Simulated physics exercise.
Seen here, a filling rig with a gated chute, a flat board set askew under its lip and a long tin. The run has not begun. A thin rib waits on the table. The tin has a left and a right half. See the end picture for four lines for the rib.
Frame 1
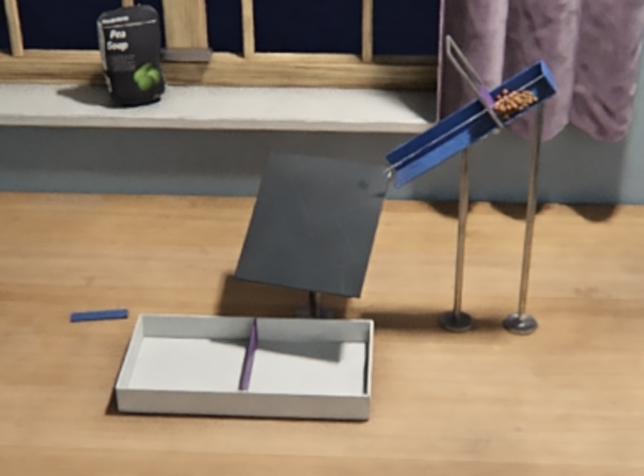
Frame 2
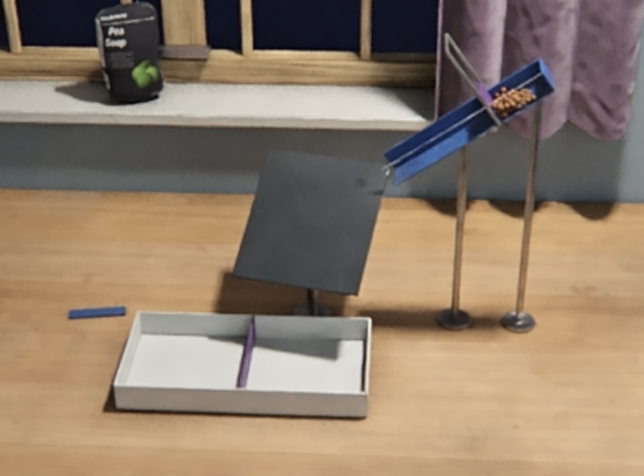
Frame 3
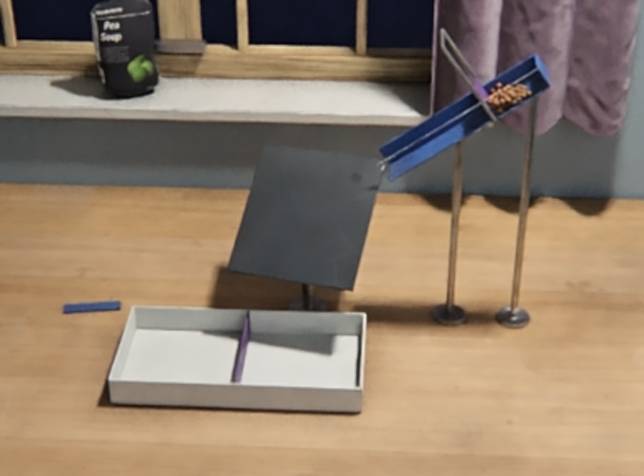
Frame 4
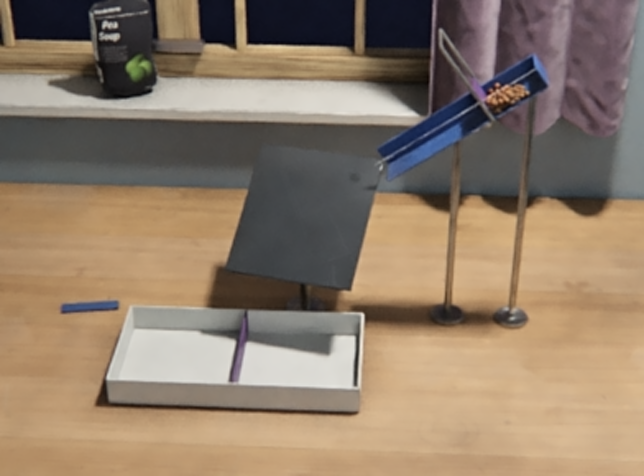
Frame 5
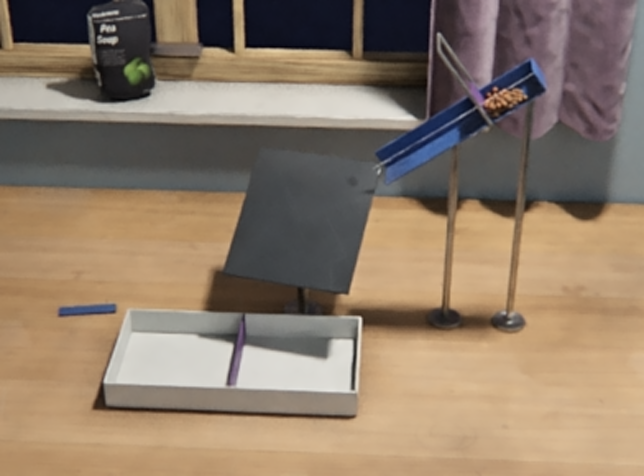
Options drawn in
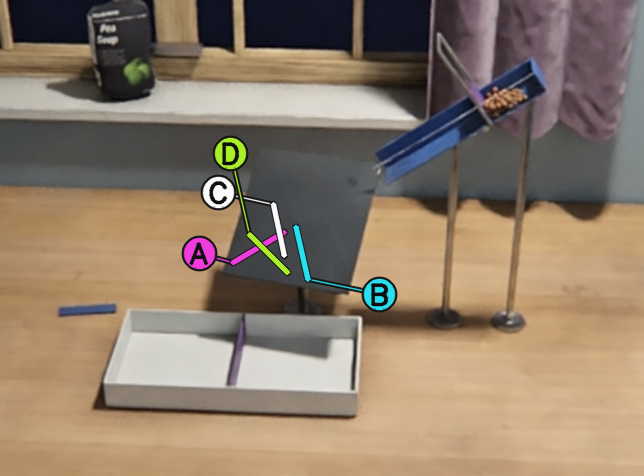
The video shows a blue chute on two thin stands holding small orange-brown balls behind a gate, above a tilted dark board and a divided pale tray. Nothing in the setup moves; only the view shifts slightly.
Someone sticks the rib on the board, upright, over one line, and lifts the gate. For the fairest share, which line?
The answer is line A.
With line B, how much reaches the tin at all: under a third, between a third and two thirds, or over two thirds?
Over two thirds.
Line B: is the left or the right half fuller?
Right.
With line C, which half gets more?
More lands on the right.
On the marked copy, line A from (284, 232) to (233, 262); line B from (296, 227) to (307, 279); line C from (273, 204) to (284, 255); line D from (249, 234) to (287, 272).
With A, of what is caught, roughly half in the left half, roughly half in the right.
With B, of what is caught, about a tenth in the left half, almost all in the right.
With C, of what is caught, about a tenth in the left half, almost all in the right.
With D, of what is caught, just a few in the left half, almost all in the right.
